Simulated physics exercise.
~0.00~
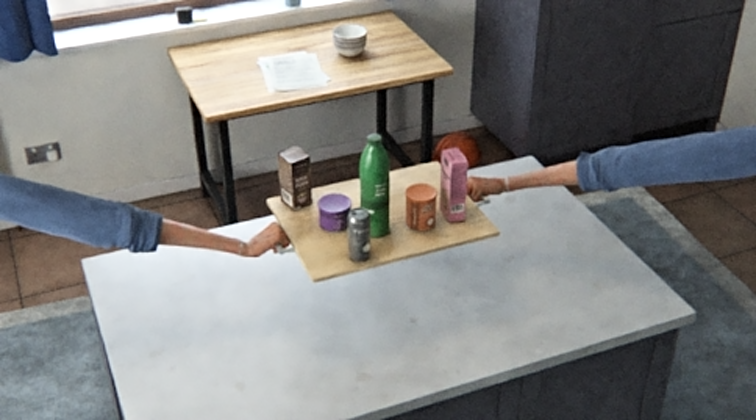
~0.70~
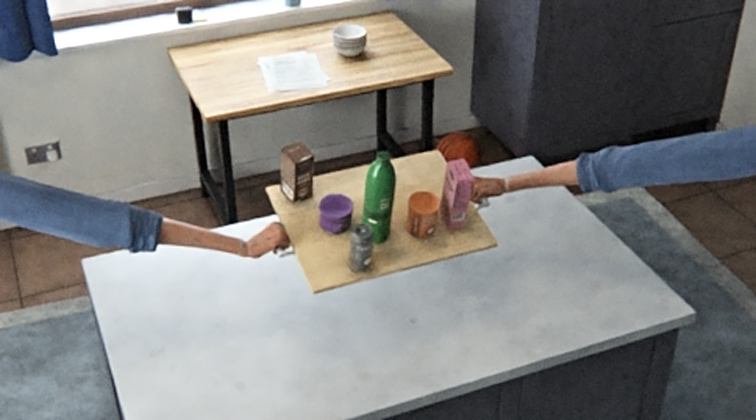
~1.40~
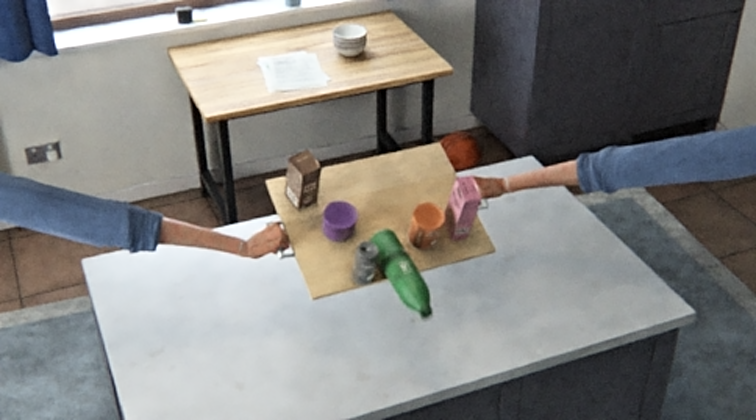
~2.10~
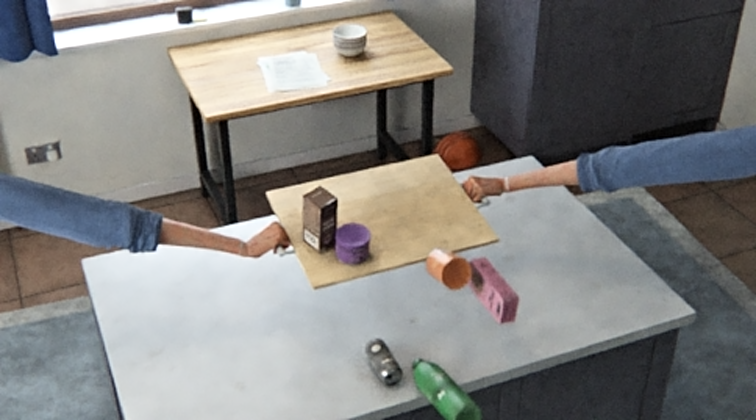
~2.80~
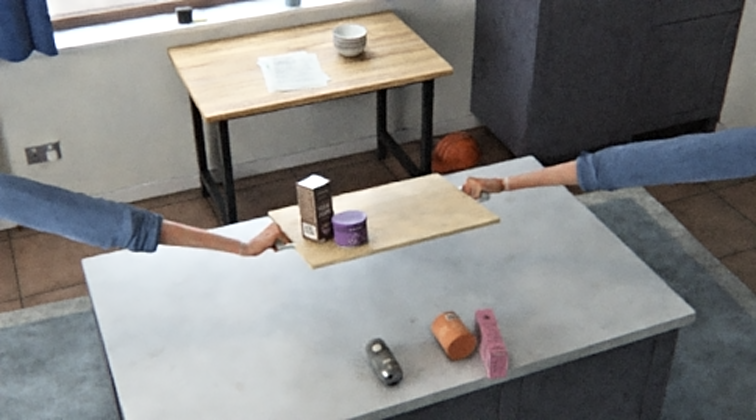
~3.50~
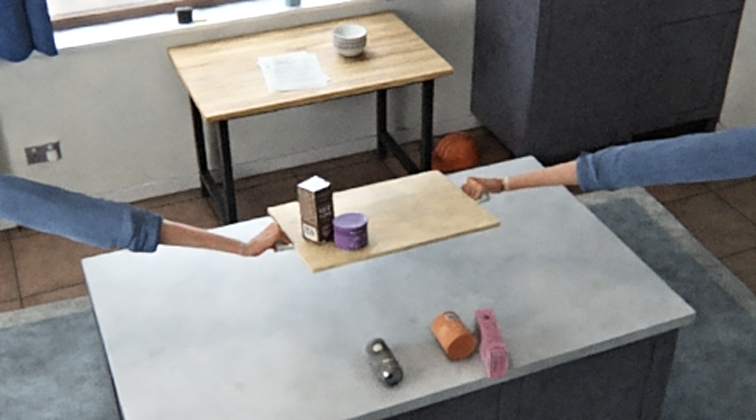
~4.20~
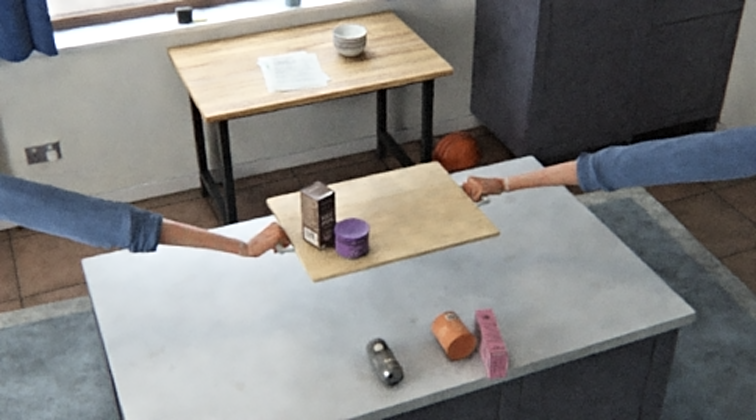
Two hands tipping a rimless tray forward, spilling bottle, can, tin and pink carton, then levelling it with brown carton and purple tub aboard.
